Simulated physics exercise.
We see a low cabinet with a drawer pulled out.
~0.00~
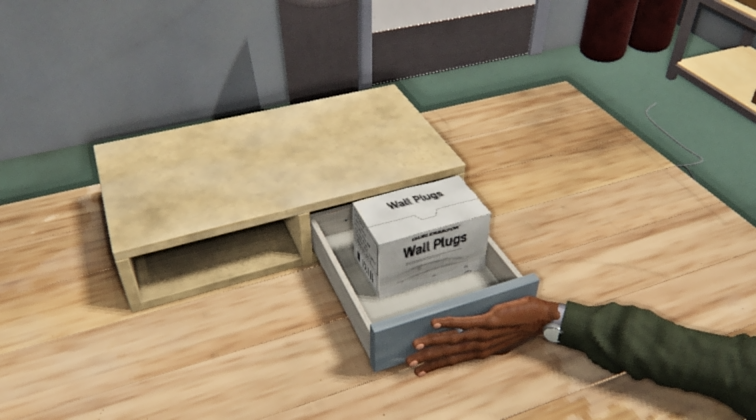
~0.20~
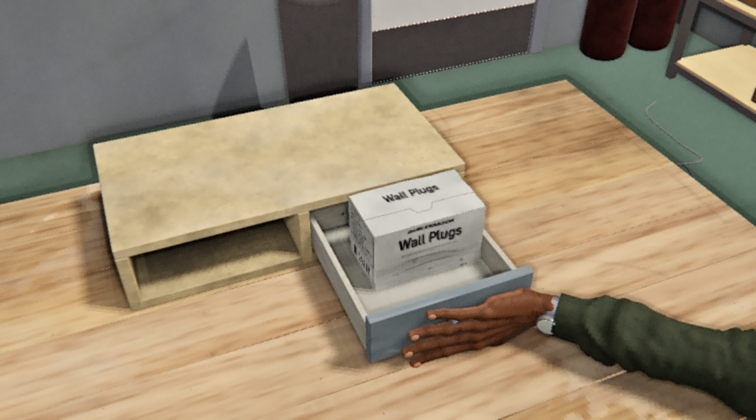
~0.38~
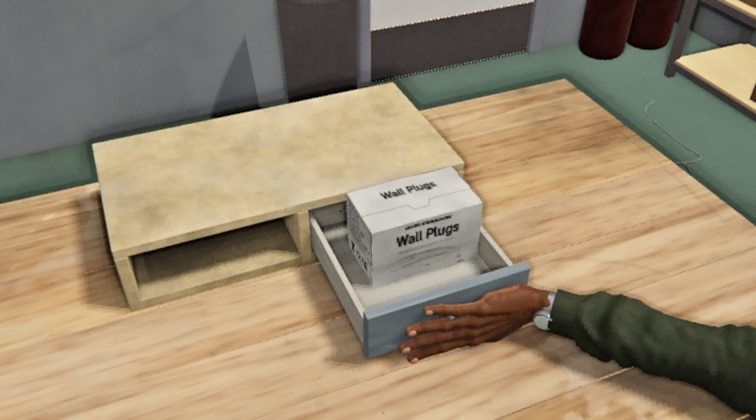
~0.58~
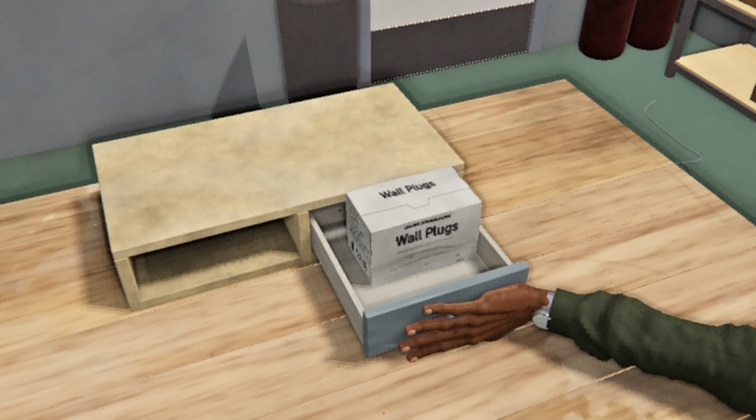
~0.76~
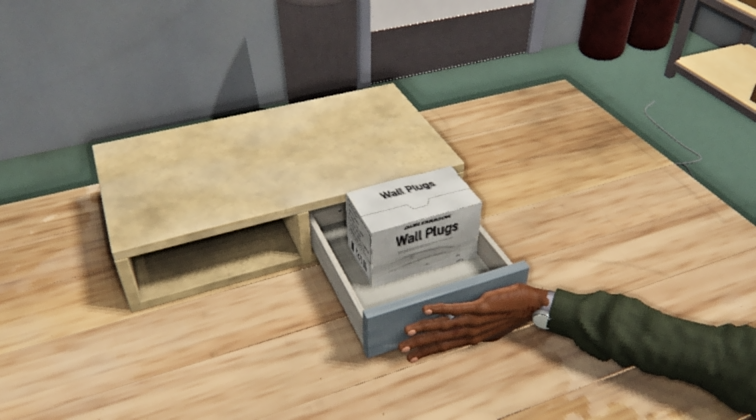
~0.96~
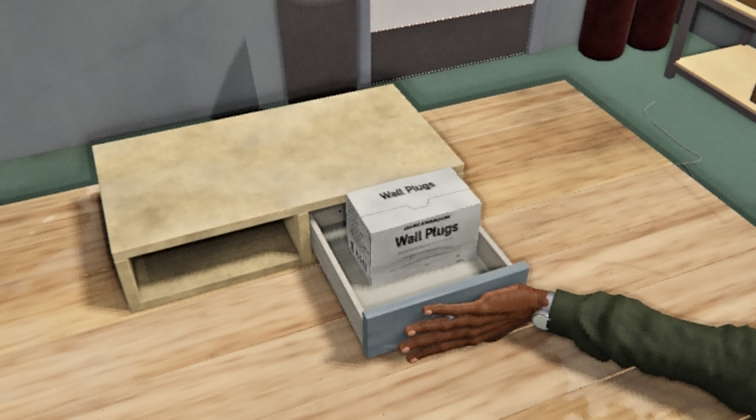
A dark-sleeved hand pushed the blue-gray front of an open drawer slightly inward, carrying a white box of wall plugs with it toward the low wooden cabinet, then barely moved, leaving the drawer open.
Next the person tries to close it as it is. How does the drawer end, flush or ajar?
As things turn out, the drawer catches before closing.
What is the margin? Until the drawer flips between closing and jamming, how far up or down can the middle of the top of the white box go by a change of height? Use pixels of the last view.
20 pixels, down.
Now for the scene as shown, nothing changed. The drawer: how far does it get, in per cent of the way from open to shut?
It comes to rest at close to 50 per cent, I'd say.
After 1.26 s, drawer starting in.
After 1.44 s, drawer about half in.
At rest (2.4 s), the drawer jams.
